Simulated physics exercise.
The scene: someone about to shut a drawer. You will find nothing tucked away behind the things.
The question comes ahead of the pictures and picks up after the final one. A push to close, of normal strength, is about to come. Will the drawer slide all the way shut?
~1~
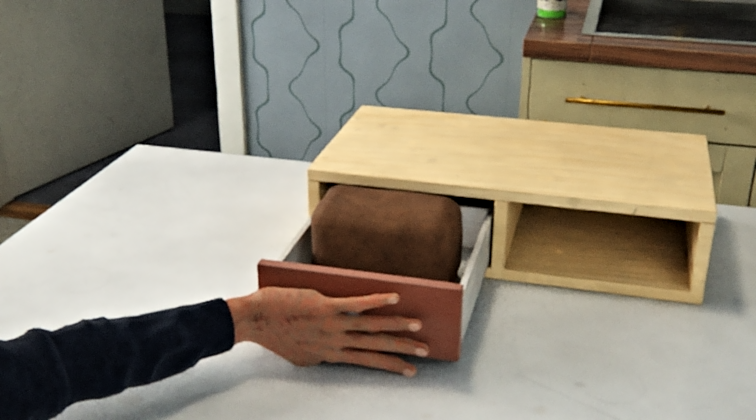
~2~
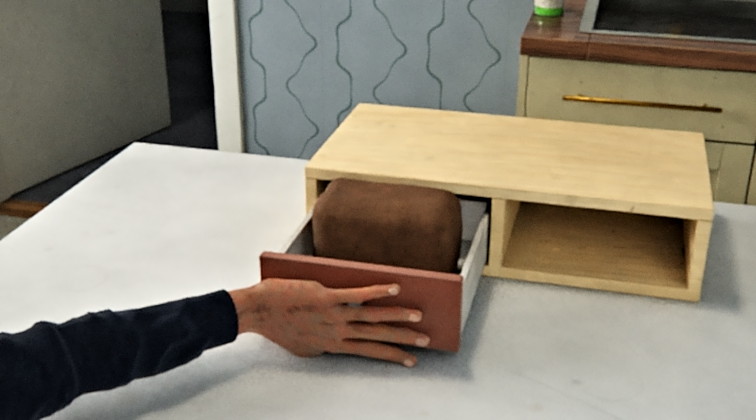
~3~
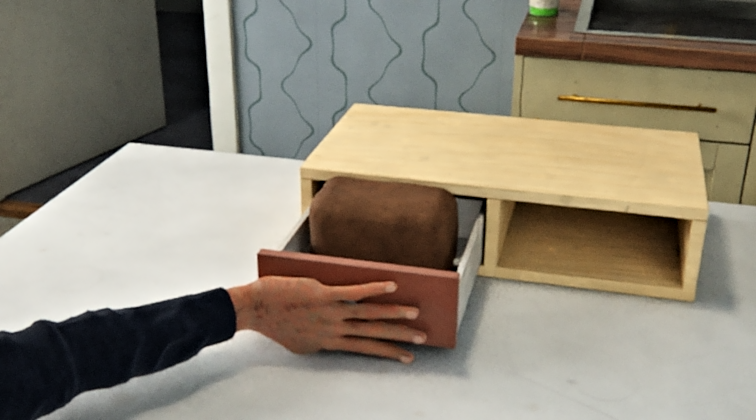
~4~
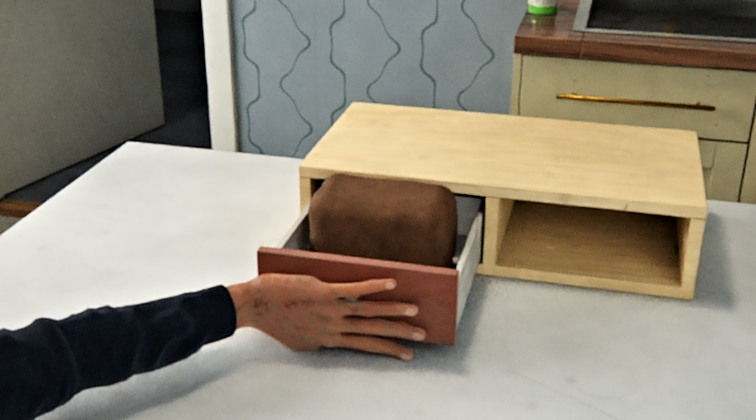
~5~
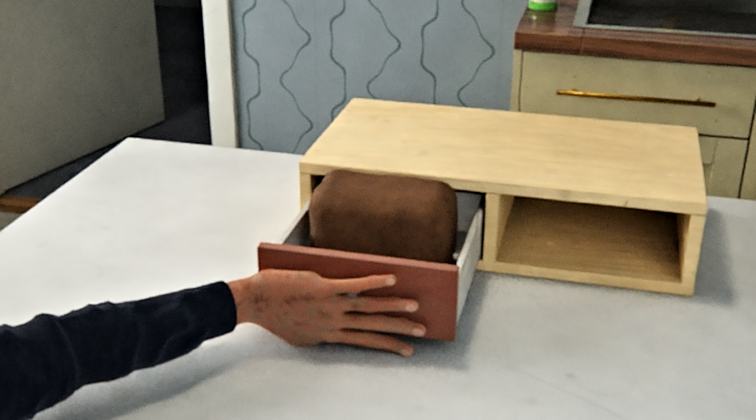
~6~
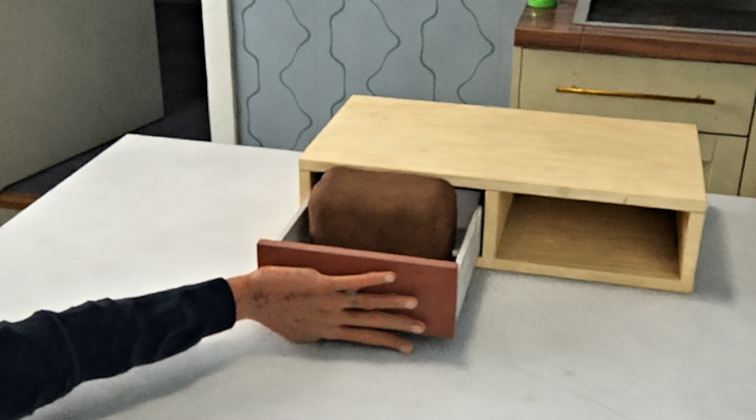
Stuck partway.
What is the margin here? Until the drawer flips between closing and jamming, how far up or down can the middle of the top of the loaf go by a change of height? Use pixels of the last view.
Down, by 20 pixels.
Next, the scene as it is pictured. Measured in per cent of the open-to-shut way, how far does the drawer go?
45 in a hundred, roughly.
Then, 0.32 s later than the last frame, drawer starting in.
Then, 0.48 s later than the last frame, drawer about half in.
When it is over, the drawer stays ajar.
